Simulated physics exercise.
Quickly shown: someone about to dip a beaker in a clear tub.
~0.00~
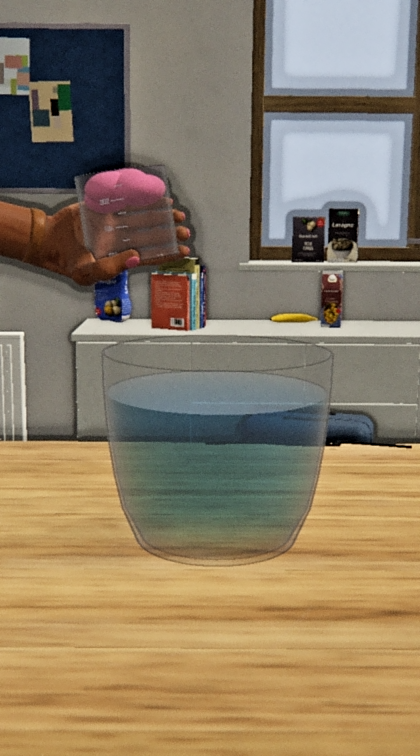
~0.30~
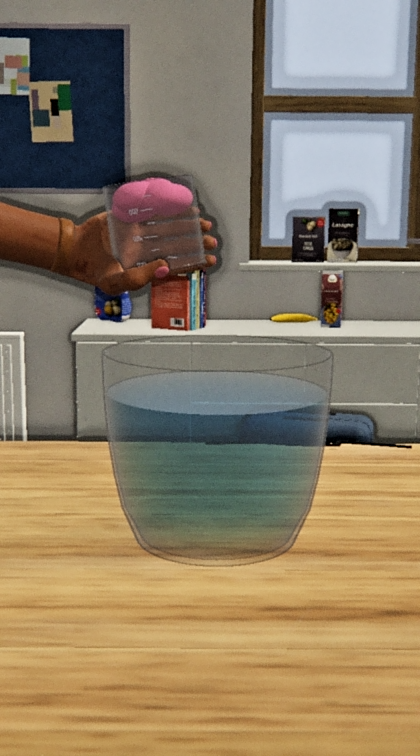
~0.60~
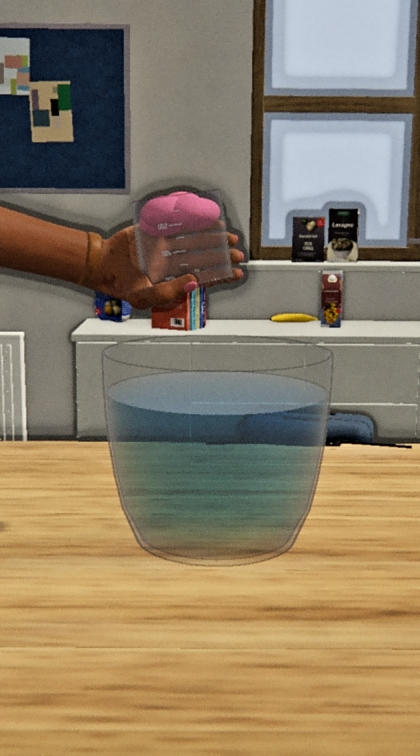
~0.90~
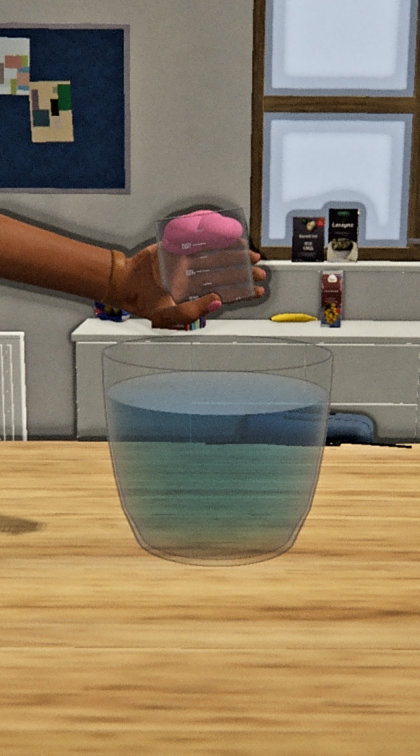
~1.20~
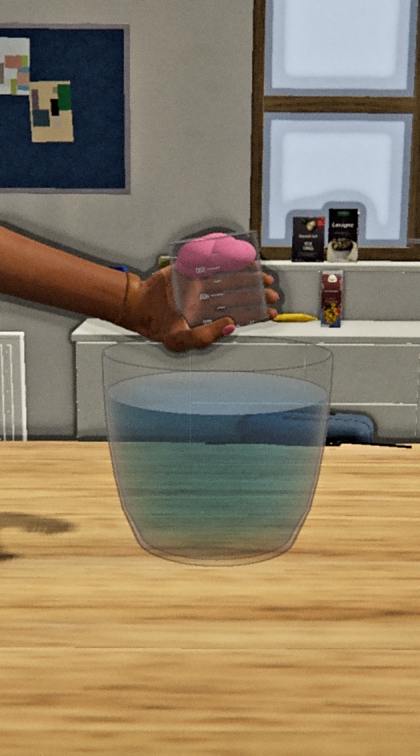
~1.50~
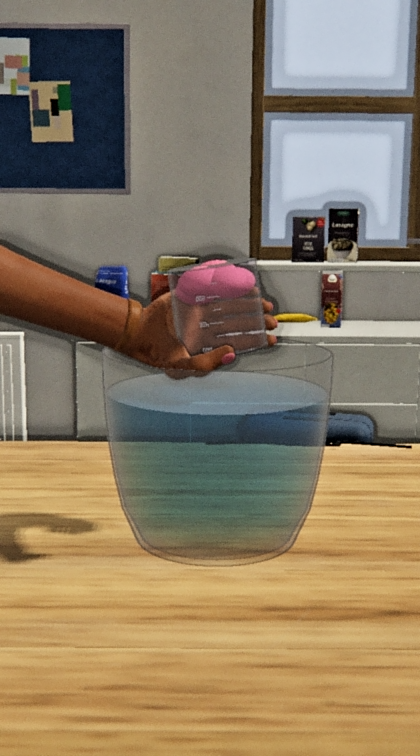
Hand holding an upside-down clear beaker with pink material inside, moving right and lowering it over a tub of blue water.
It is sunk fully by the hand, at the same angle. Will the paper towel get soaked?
Not reached.
After 2.0 s, the beaker enters the water.
After 2.6 s, air is trapped inside and holds the level down.
After 4.0 s, the beaker is under, still full of air, and the paper towel is dry.
